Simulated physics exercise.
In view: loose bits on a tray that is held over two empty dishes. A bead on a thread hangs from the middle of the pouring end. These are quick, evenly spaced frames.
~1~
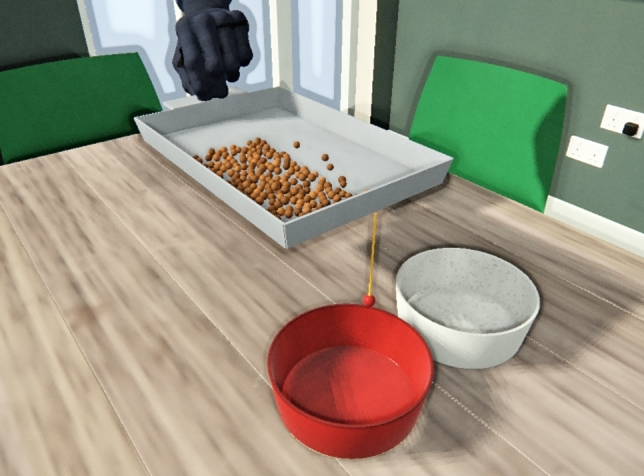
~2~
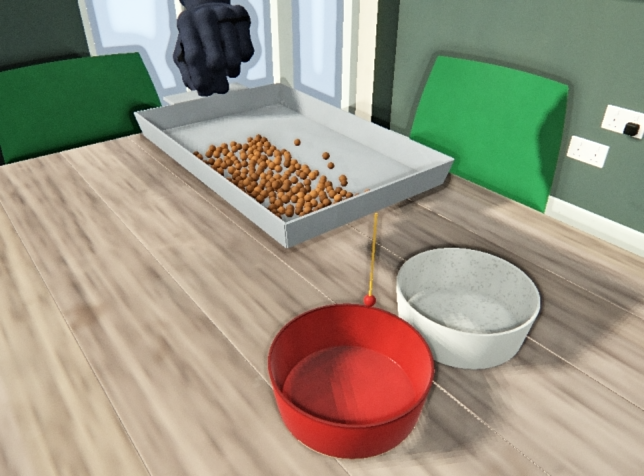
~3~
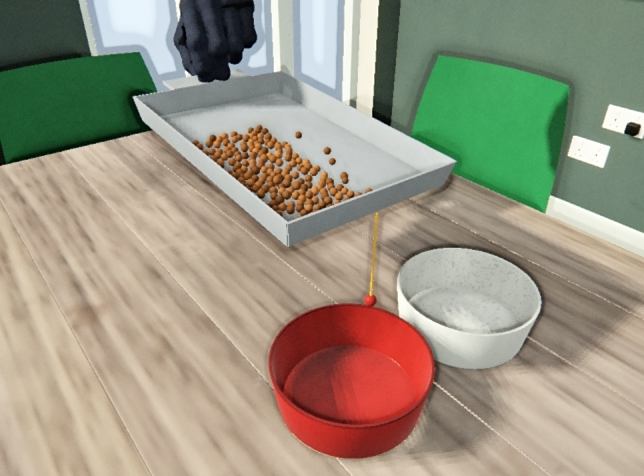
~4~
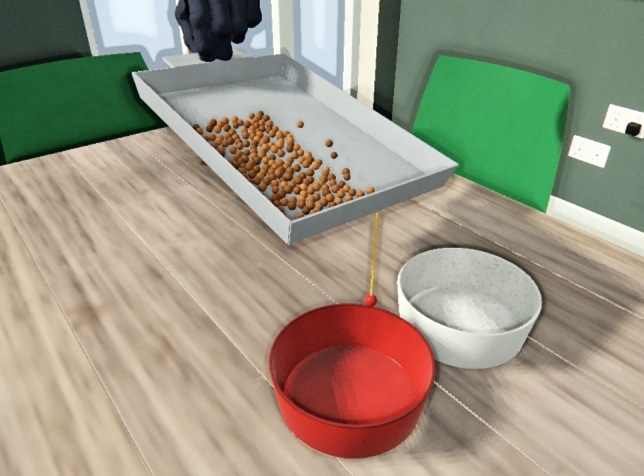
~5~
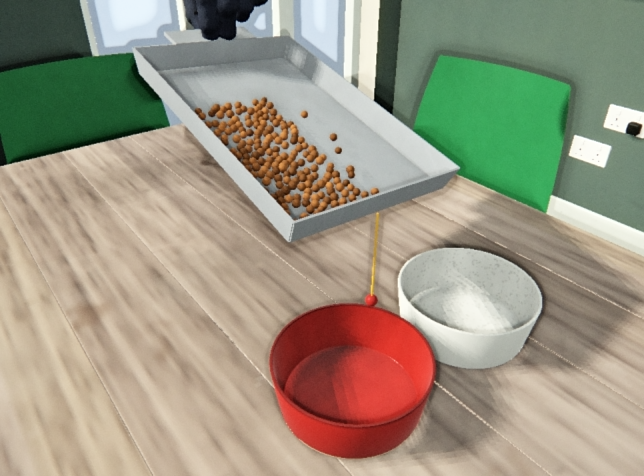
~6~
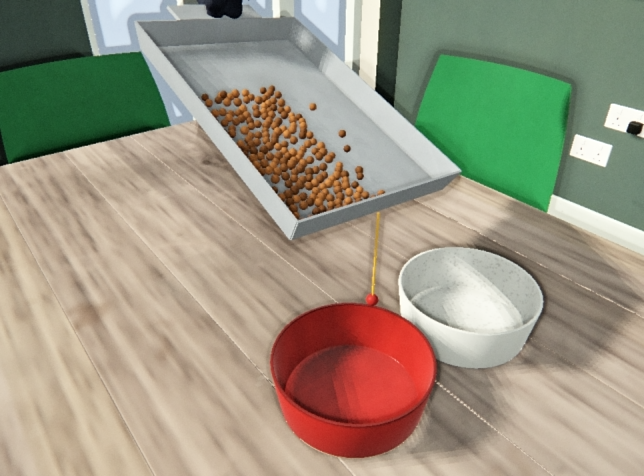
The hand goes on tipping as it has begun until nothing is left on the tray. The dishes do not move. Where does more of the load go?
More goes to the right-hand dish.
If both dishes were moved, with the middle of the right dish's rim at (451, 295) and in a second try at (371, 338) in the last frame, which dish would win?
One: Right. Two: The dish on the right.
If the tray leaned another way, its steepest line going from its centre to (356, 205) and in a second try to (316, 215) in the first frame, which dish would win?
One: The left-hand dish. Two: The left one.
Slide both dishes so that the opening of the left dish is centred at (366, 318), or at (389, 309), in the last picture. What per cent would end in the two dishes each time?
Roughly 70 per cent, and 70 per cent.
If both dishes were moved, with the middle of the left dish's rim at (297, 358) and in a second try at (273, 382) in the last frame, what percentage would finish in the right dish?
Roughly 80 per cent, and 90 per cent.
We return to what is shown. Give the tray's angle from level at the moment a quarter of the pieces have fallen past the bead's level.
Roughly 100°.
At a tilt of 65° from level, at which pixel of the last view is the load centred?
Close to (391, 188).
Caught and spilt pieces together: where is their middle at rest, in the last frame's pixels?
Near (460, 336).
Shortly afterwards, tray tipped steeply; all but a few on the tray; only a few in the air.
Next, tray tipped past a quarter turn; near a third on the tray; a little in the left dish; near a quarter in the right dish; a little outside both; near a quarter in the air.
Some moments later, tray tipped past a quarter turn; near a quarter in the left dish; near two thirds in the right dish; a little outside both.
In the end, tray tipped past a quarter turn; near a quarter in the left dish; near two thirds in the right dish; a little outside both.
